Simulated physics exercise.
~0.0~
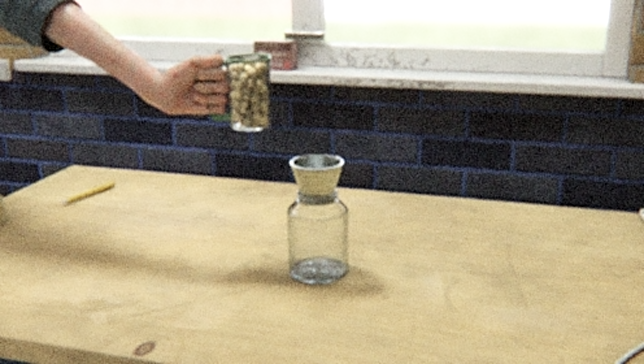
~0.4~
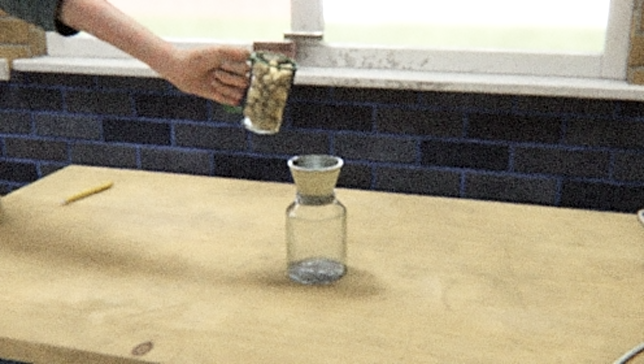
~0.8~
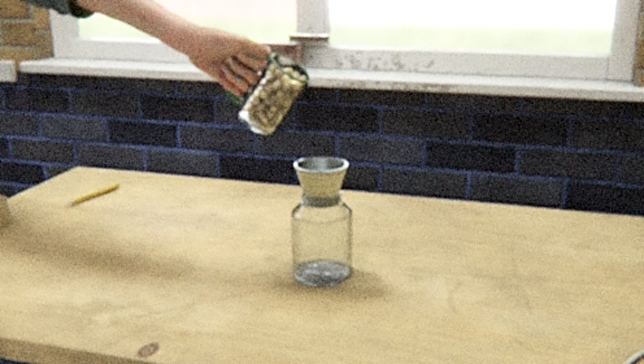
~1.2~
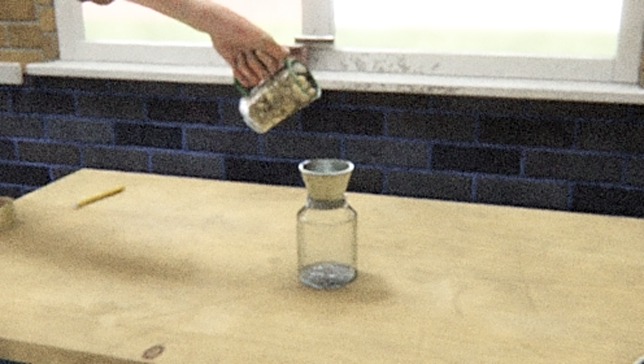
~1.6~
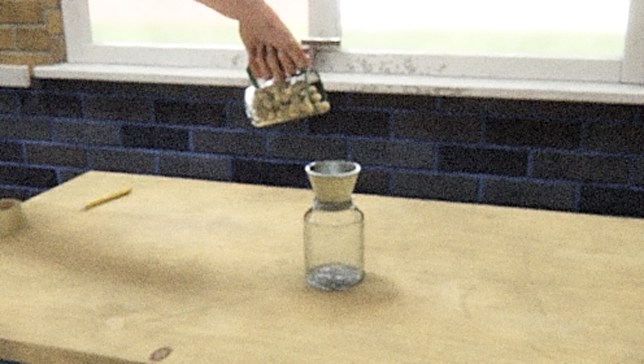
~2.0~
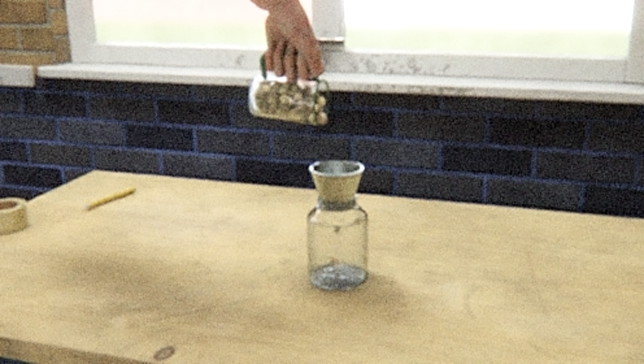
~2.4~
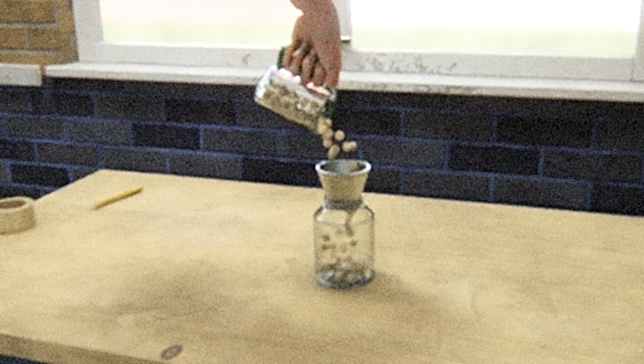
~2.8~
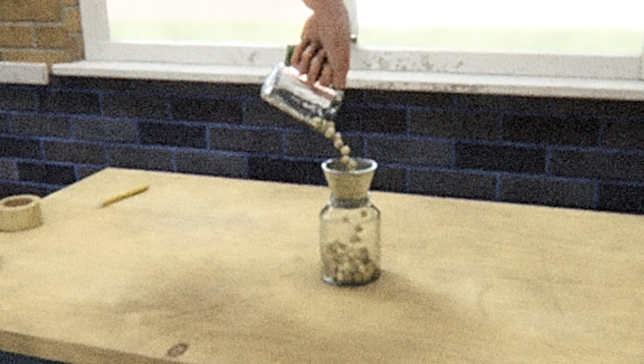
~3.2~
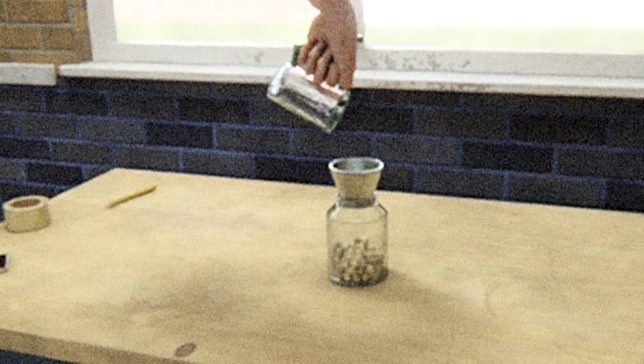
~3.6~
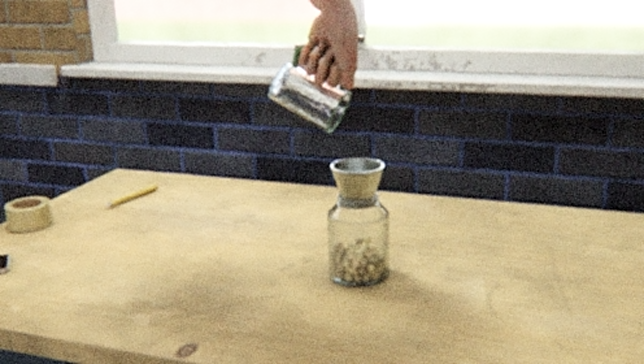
At the start, a hand holds a glass cup full of pale, round nuts above a wooden table, where an empty glass jar stands with a funnel in its neck. The hand moves right and tips the cup steadily until it lies on its side over the funnel. Nuts begin to tumble from the rim, drop through the funnel and scatter into the jar. As the cup tilts further, the stream continues and the pile inside grows. At the end, the emptied cup stays tilted above, and the nuts rest in the lower part of the jar, with none visible on the table.
